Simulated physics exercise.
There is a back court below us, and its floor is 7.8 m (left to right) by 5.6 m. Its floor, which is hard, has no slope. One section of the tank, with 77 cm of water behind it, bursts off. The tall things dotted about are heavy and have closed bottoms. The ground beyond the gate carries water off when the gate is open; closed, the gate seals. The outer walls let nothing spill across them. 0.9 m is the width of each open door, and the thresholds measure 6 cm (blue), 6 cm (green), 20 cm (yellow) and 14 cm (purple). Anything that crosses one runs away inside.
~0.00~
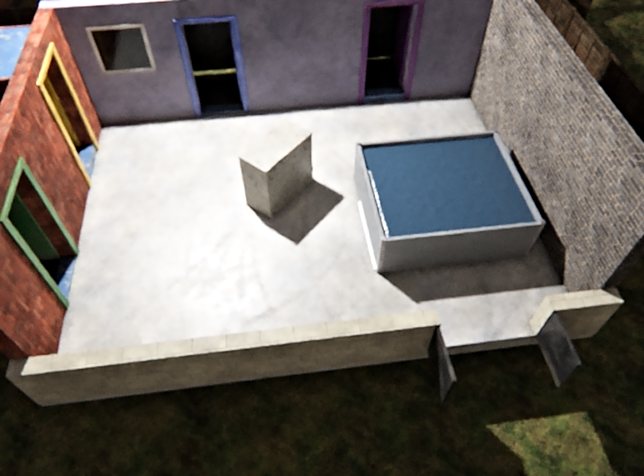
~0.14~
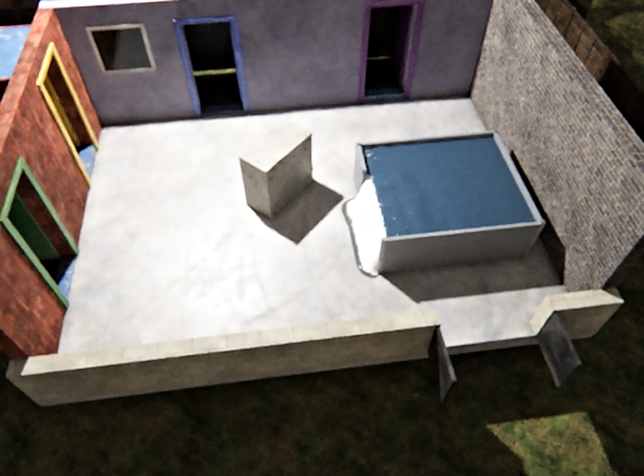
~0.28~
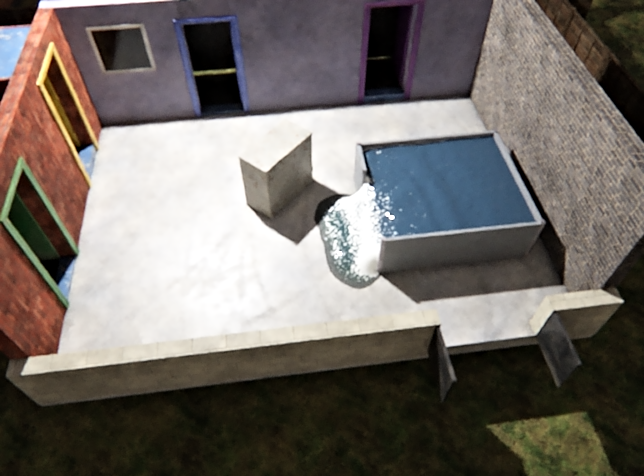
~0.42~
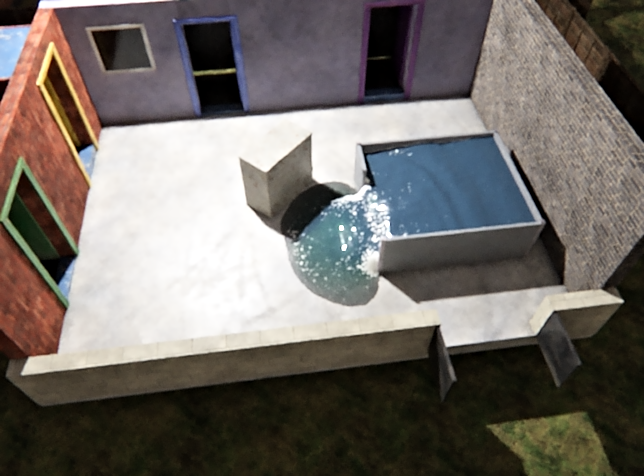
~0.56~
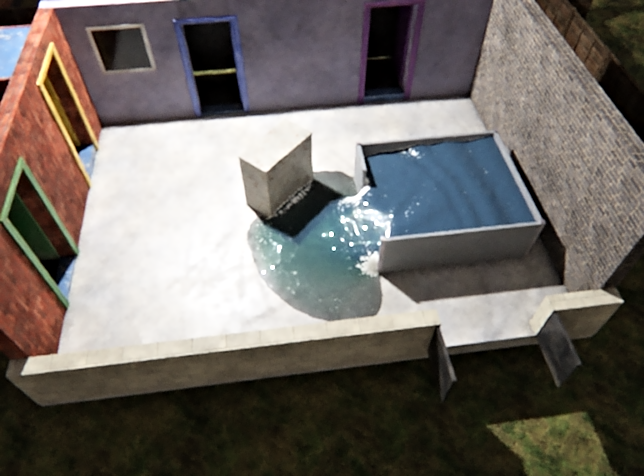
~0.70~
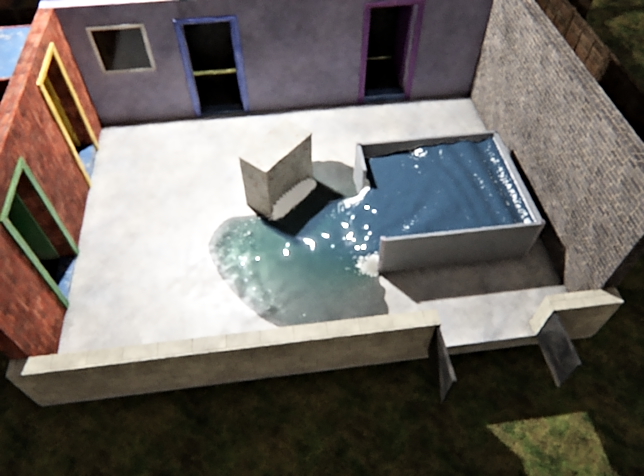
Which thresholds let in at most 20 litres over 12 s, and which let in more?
In order: Blue door: The inflow ends up higher than the cap; green door: The inflow ends up higher than the cap; yellow door: The inflow ends up lower than the cap; purple door: The inflow ends up lower than the cap.
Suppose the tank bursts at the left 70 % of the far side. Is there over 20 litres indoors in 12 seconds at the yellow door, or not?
Note: Yellow door, short of the limit.
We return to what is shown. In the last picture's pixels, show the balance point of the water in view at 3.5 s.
The water's centre sits at about (288, 247).
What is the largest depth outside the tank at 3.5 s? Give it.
Up to near 40 cm.
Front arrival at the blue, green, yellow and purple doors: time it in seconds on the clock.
Doors: Blue 4.5 s / green 1.2 s / yellow 2.2 s / purple 3.4 s.
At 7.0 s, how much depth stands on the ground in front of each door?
You'd see blue at 10 cm, green at 16 cm, yellow at 12 cm and purple at 8 cm.
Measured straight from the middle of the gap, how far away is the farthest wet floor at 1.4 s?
I'd say around 5.0 m from the gap.
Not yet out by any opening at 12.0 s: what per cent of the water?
I'd say close to 82 percent is still there.
After 1.4 s water covers 35 % of the floor and is deepest (42 cm) near (369, 252); blue door not reached, green door 10 cm at the sill, 1 L in, yellow door not reached, purple door not reached.
After 2.2 s water covers 45 % of the floor and is deepest (59 cm) near (71, 354); blue door not reached, green door 18 cm at the sill, 93 L in, yellow door not reached, purple door not reached.
After 3.5 s water covers 60 % of the floor and is deepest (40 cm) near (136, 325); blue door not reached, green door 25 cm at the sill, 282 L in, yellow door 9 cm at the sill, 0 L in, purple door 2 cm at the sill, 0 L in.
After 7.0 s water covers 85 % of the floor and is deepest (21 cm) near (101, 136); blue door 10 cm at the sill, 30 L in, green door 16 cm at the sill, 499 L in, yellow door 12 cm at the sill, 0 L in, purple door 8 cm at the sill, 0 L in.
After 12.0 s water covers 100 % of the floor and is deepest (16 cm) near (377, 107); blue door 7 cm at the sill, 58 L in, green door 8 cm at the sill, 579 L in, yellow door 10 cm at the sill, 0 L in, purple door 15 cm at the sill, 0 L in.
